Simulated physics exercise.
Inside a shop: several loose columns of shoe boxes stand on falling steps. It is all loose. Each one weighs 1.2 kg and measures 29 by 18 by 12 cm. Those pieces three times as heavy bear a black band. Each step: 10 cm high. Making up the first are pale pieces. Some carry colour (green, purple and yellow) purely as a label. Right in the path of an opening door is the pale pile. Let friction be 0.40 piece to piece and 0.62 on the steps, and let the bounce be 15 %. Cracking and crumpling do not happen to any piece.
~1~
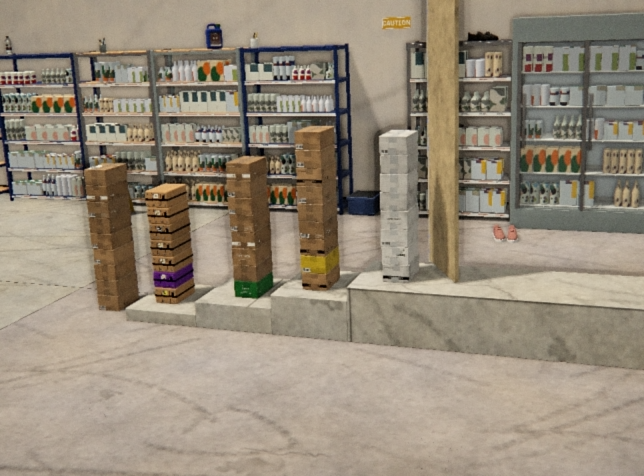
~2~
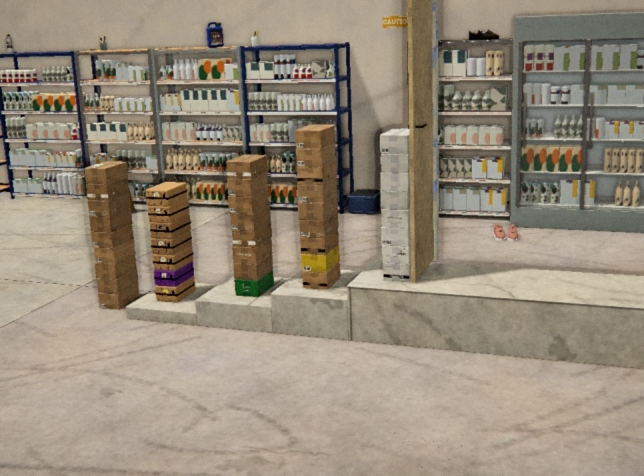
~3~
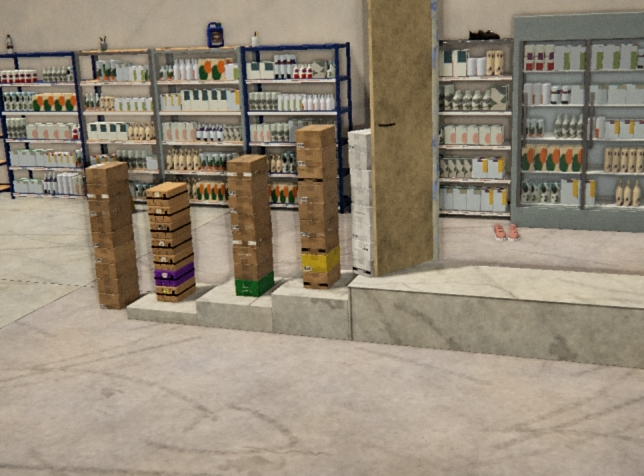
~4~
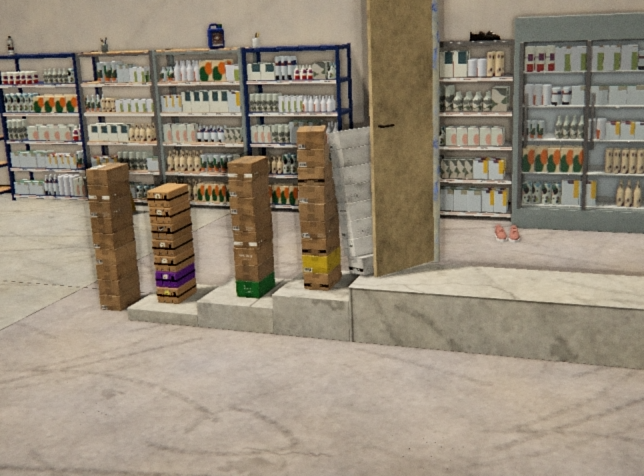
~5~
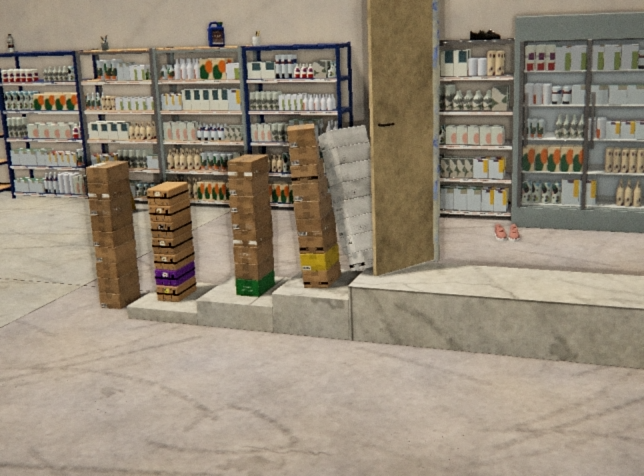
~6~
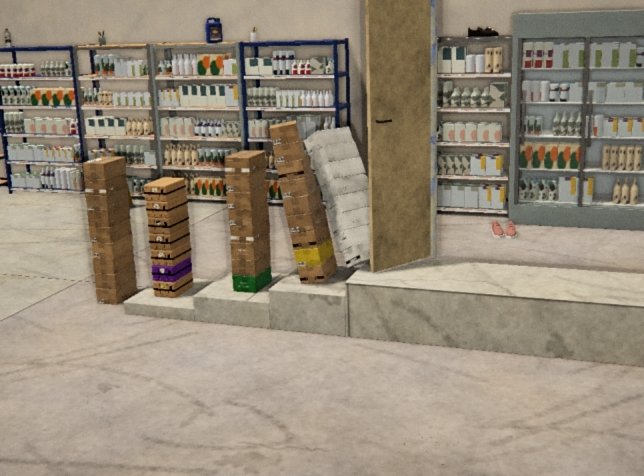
We see a door swing open to the left among stacks of boxes on steps in a shop, reaching the pale stack, which leans left against the neighboring brown stack with a yellow box, tilting it too.
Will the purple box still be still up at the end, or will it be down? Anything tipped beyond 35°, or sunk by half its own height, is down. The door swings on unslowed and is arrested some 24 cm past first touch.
The purple box loses its position.
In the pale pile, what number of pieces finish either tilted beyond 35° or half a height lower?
Count: 8.
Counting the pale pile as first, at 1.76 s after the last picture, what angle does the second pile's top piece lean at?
About 100°.
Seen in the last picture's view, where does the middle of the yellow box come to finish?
In the final image its middle is around (290, 262).
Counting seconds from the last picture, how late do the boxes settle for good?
At around 4.0 s.
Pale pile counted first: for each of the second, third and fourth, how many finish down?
Counting pieces, the second pile has 9, the third 5 and the fourth 7.
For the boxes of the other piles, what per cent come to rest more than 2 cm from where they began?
I get 90 %.
Then, 0.58 s on from the sixth picture, 8 of the pale pile down; 9 of the 33 other boxes down; purple box unmoved; yellow box tipped 35°.
Then, 1.76 s on from the sixth picture, 8 of the pale pile down; 21 of the 33 other boxes down; purple box tipped 45°; yellow box tipped 55°, 7 cm lower.
Finally, 8 of the pale pile down; 30 of the 33 other boxes down; purple box tipped 69°, 7 cm lower; yellow box tipped 55°, 7 cm lower; green box unmoved. Seen by the last camera, middles, purple box near (143, 276), yellow box near (290, 262).
